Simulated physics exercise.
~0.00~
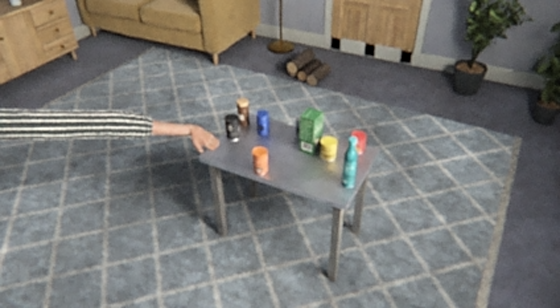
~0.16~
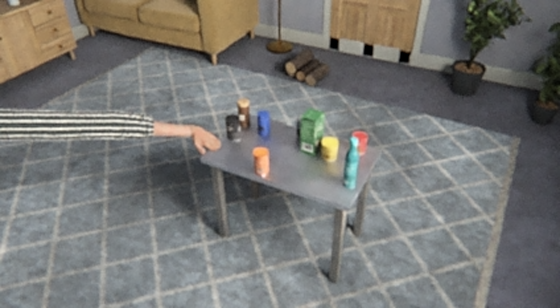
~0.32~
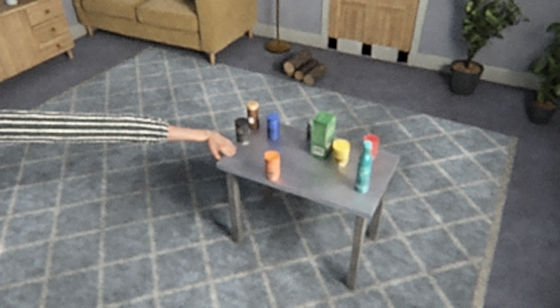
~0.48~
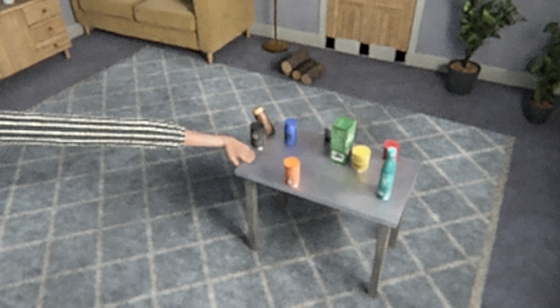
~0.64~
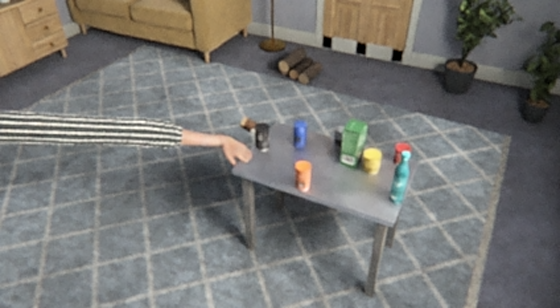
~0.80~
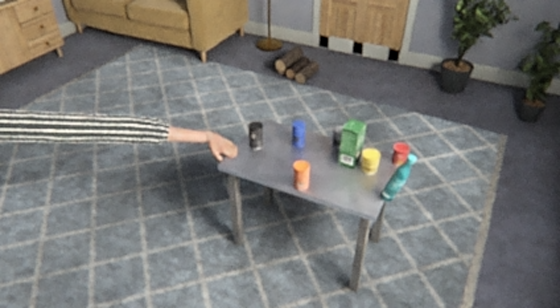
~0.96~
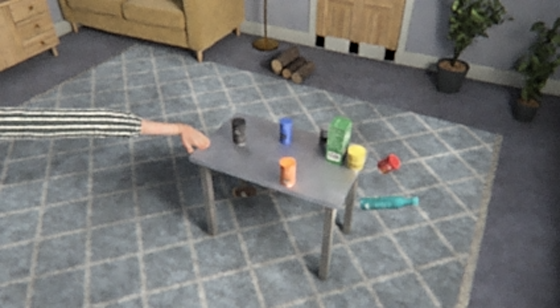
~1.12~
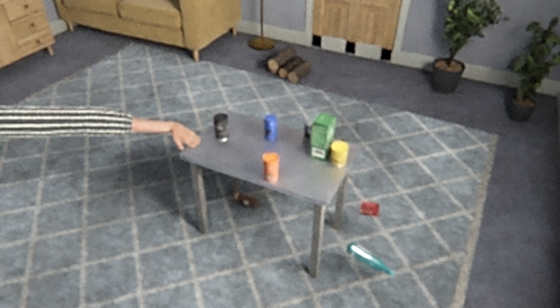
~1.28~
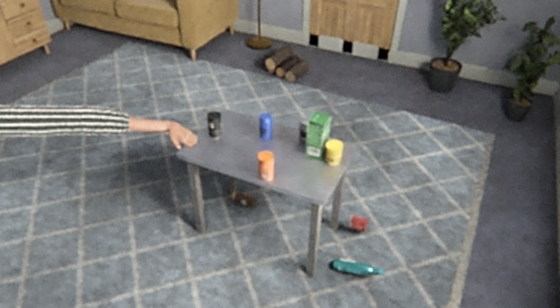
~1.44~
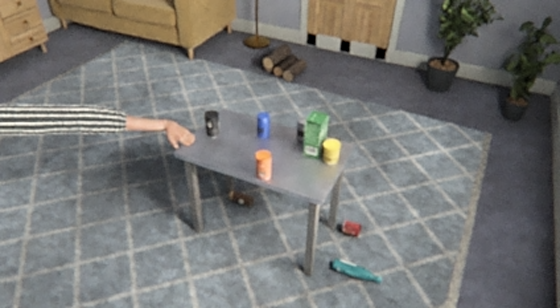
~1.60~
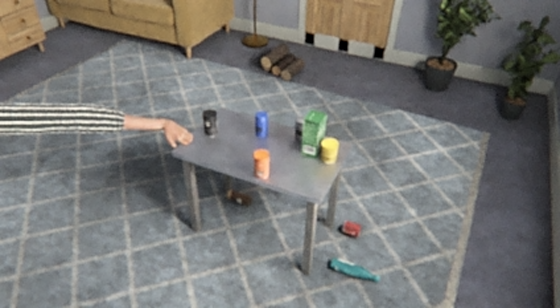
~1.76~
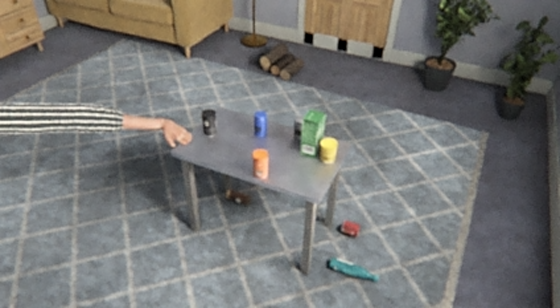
In a living room, a hand shoves a grey table right then back left, toppling a bottle and two tins onto the rug.
